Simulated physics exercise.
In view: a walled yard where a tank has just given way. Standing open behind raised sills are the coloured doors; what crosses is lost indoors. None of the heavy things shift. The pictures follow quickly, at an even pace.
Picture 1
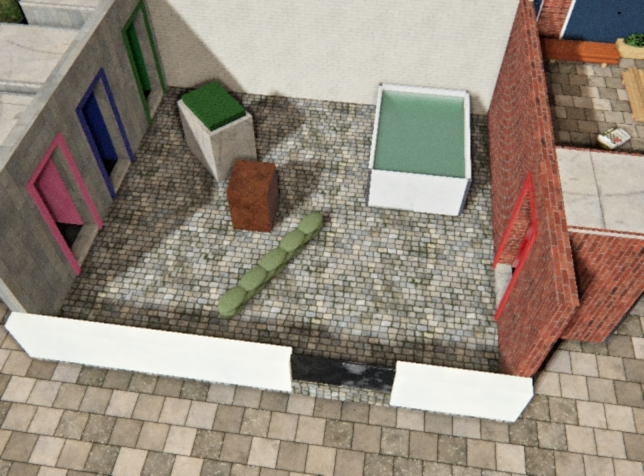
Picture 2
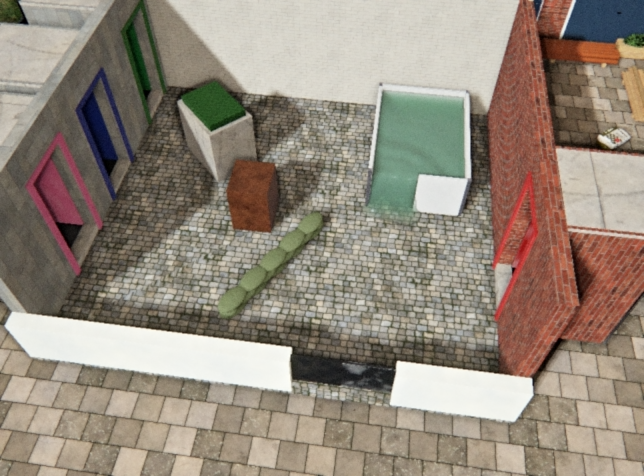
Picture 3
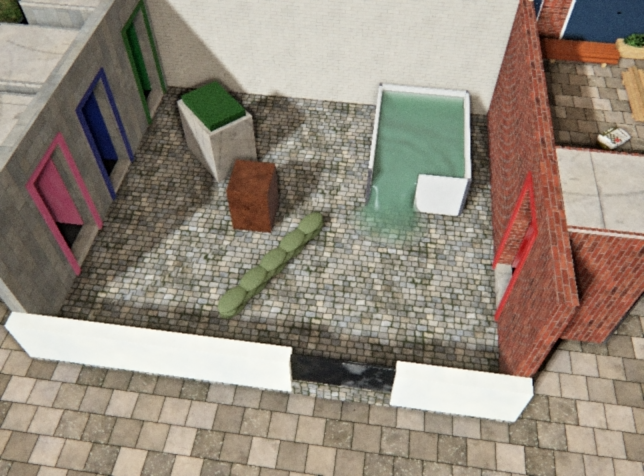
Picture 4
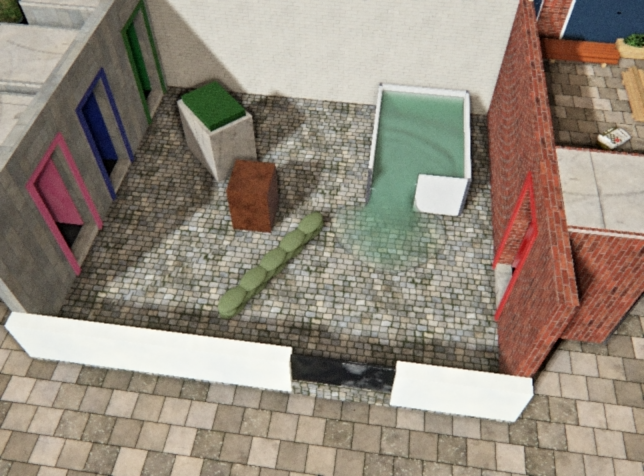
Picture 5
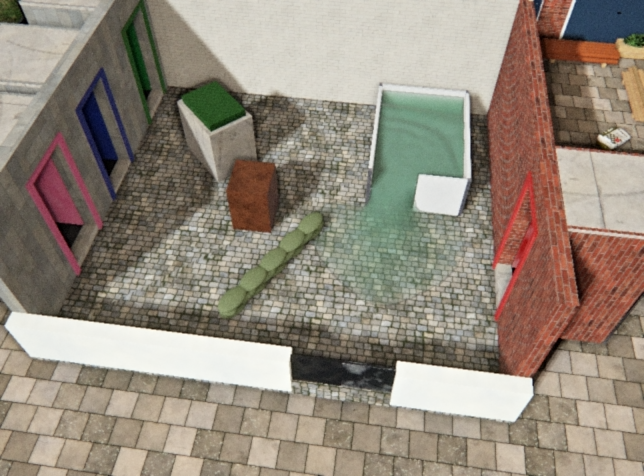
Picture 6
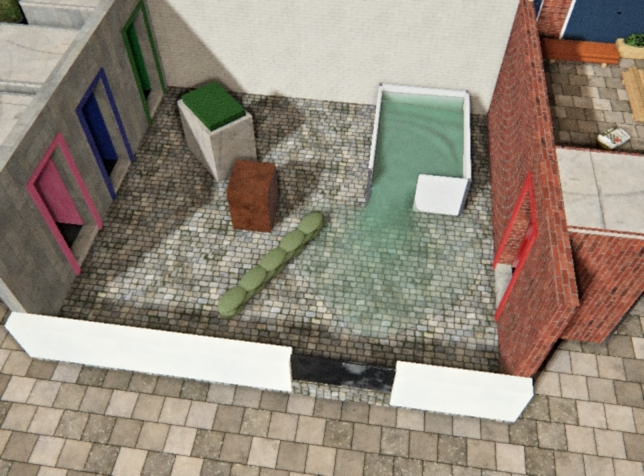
Green water pouring from a gap in a white tank's front wall and spreading thinly across a cobbled, walled yard.
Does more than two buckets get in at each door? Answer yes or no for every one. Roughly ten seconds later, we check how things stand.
Blue door: No, green door: No, red door: No, pink door: No.
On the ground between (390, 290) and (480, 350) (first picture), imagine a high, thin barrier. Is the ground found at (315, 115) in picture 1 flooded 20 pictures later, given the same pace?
Looks like that place is unwetted.
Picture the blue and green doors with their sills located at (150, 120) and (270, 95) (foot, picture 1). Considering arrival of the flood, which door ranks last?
I'd say the green door is reached last.
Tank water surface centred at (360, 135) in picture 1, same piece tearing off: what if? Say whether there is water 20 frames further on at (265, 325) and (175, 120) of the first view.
The first spot is inundated and the second is left dry.
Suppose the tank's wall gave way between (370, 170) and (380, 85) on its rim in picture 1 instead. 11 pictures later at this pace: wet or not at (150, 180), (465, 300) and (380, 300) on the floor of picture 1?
The first spot is soaked, the second spared and the third spared.
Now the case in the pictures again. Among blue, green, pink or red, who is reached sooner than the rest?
The one in red comes first.
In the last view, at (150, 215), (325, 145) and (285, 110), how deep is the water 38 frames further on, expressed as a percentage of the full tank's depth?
In the order asked, some 6, 0 and 0 in a hundred.
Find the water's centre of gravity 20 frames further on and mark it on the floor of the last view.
I'd put my finger on (368, 245).
A moment on, water covers 30 % of the floor; the blue door not reached, the green door not reached, the red door wet at the sill, nothing in, the pink door not reached.
Next, water covers 35 % of the floor; the blue door not reached, the green door not reached, the red door wet at the sill, nothing in, the pink door not reached.
Then, water covers 45 % of the floor; the blue door not reached, the green door not reached, the red door wet at the sill, nothing in, the pink door wet at the sill, nothing in.
Later, water covers 65 % of the floor; the blue door wet at the sill, nothing in, the green door wet at the sill, nothing in, the red door wet at the sill, nothing in, the pink door wet at the sill, nothing in.
In the end, water covers 95 % of the floor; the blue door wet at the sill, nothing in, the green door wet at the sill, nothing in, the red door wet at the sill, nothing in, the pink door wet at the sill, nothing in.
